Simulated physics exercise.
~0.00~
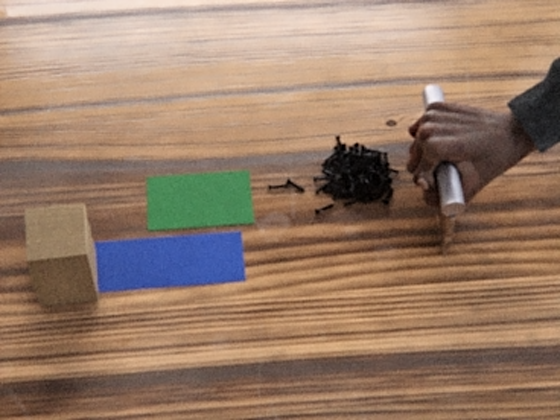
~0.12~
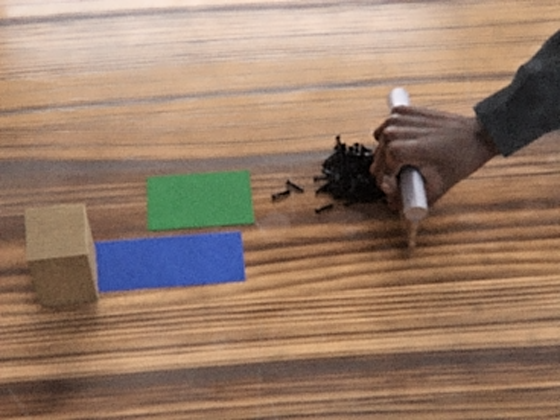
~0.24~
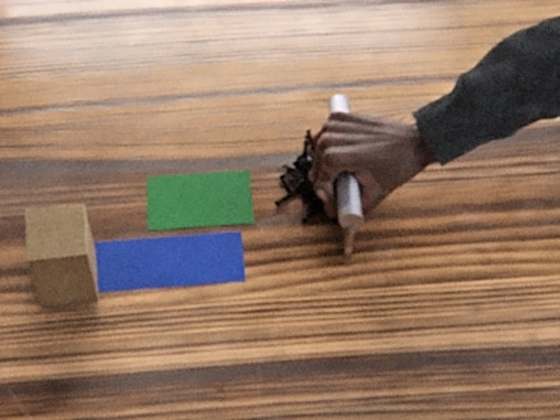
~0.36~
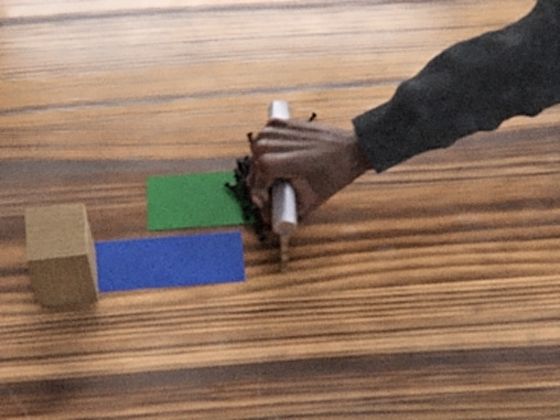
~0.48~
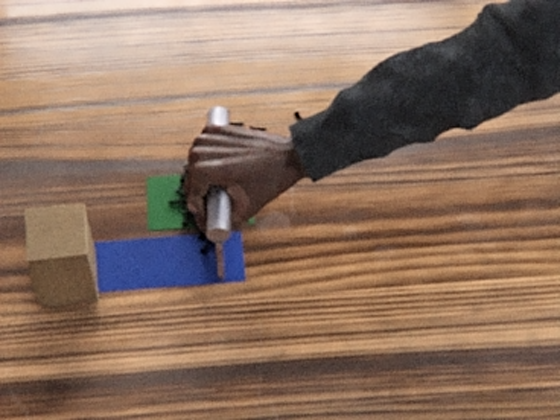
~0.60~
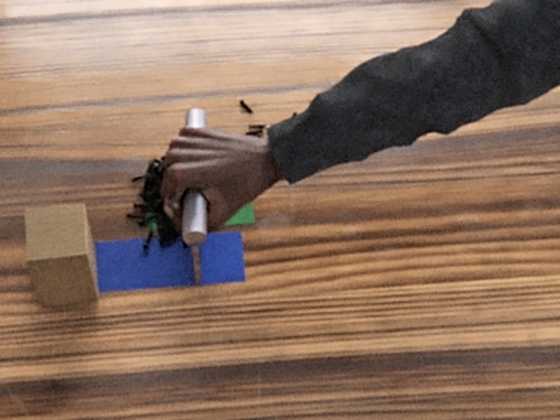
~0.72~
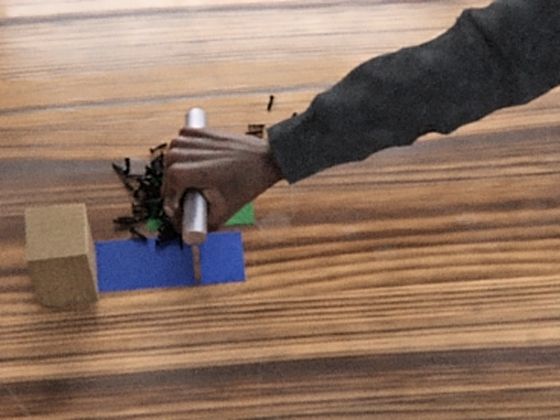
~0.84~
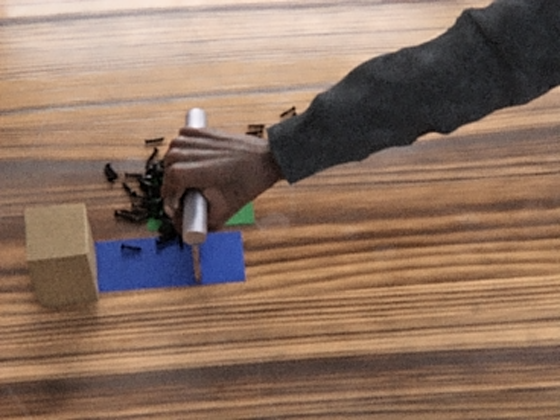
In this clip, a hand holding a rod-like scraper pushes a pile of small black screws leftward across a wooden table, then stops short of a fixed tan block, leaving the screws scattered, many over the green mat and few on the blue one.
